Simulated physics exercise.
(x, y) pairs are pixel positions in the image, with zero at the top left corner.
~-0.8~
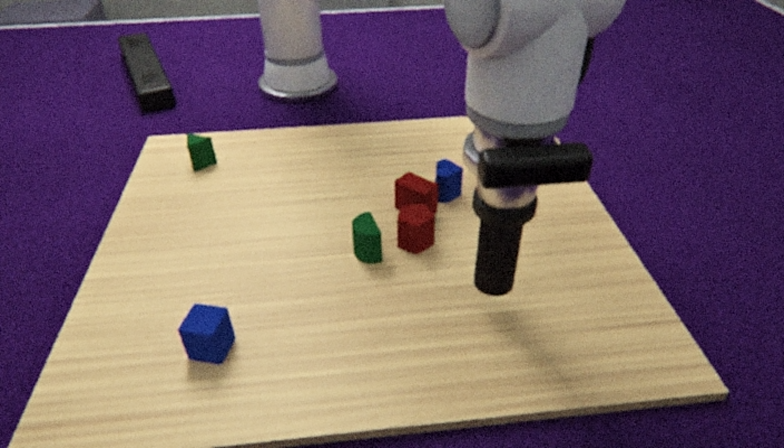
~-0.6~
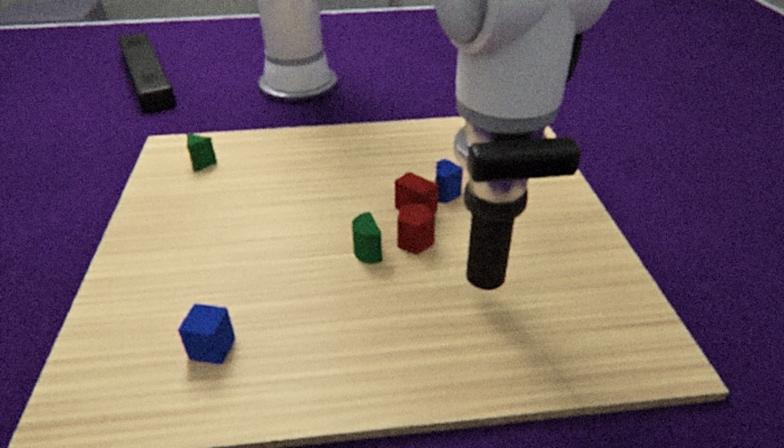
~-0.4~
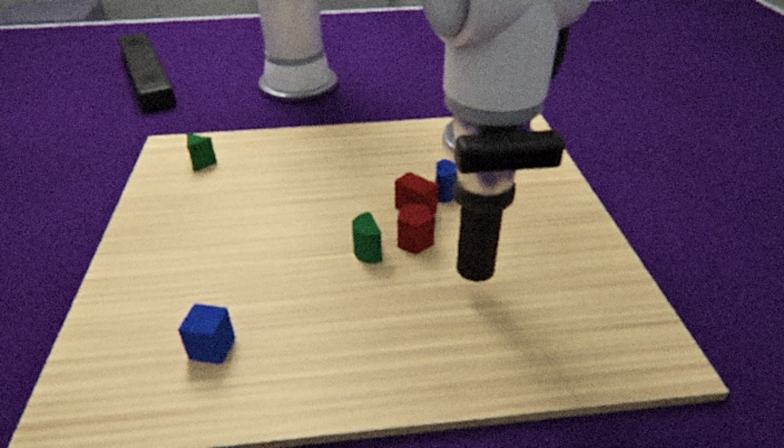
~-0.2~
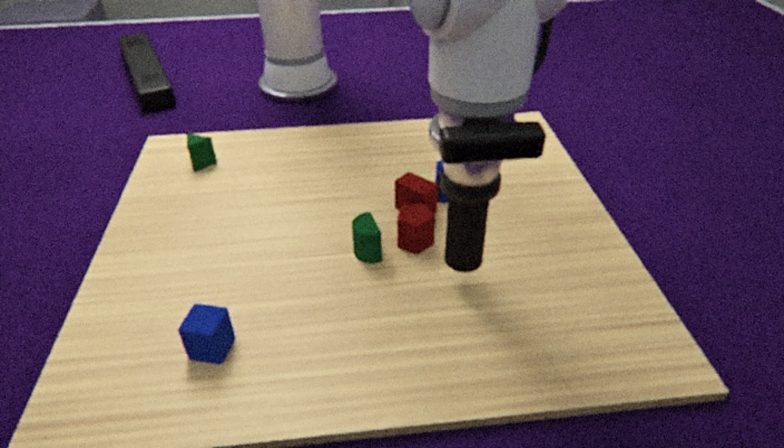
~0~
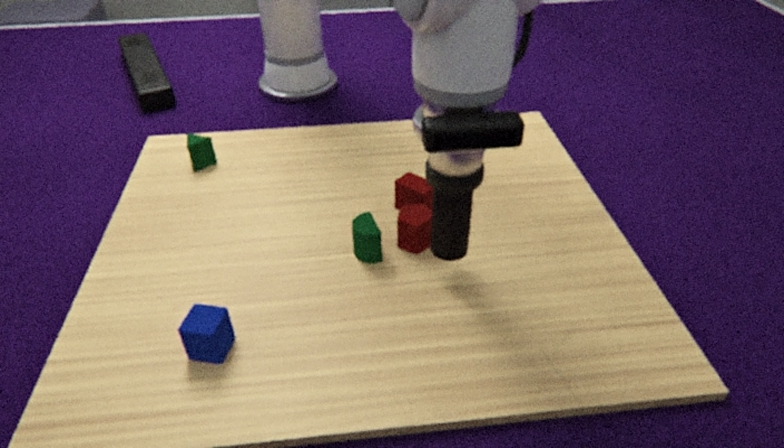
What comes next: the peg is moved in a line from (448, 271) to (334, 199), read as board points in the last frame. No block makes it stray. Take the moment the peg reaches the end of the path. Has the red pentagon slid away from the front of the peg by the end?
It seems so.
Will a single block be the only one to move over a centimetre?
Yes, that is how it ends up.
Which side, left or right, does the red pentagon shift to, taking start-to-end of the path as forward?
Sideways, to the right.
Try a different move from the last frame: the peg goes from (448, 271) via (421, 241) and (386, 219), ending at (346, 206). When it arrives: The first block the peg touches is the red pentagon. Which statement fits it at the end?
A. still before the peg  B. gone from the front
Option A.
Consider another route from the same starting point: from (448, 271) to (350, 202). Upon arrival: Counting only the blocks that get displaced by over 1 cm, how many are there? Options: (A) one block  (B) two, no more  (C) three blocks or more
Answer: A.
On the path given first. One third of the way, peg at (406, 223); red pentagon at (397, 196), turned 30° clockwise.
Two thirds of the way, peg at (367, 200); red pentagon at (378, 173), turned 90° clockwise; red rectangle at (416, 180), turned 15° clockwise.
At the end, peg at (332, 179); green half-round block in place; red pentagon at (370, 167), turned 150° clockwise; red rectangle at (416, 180), turned 15° clockwise.
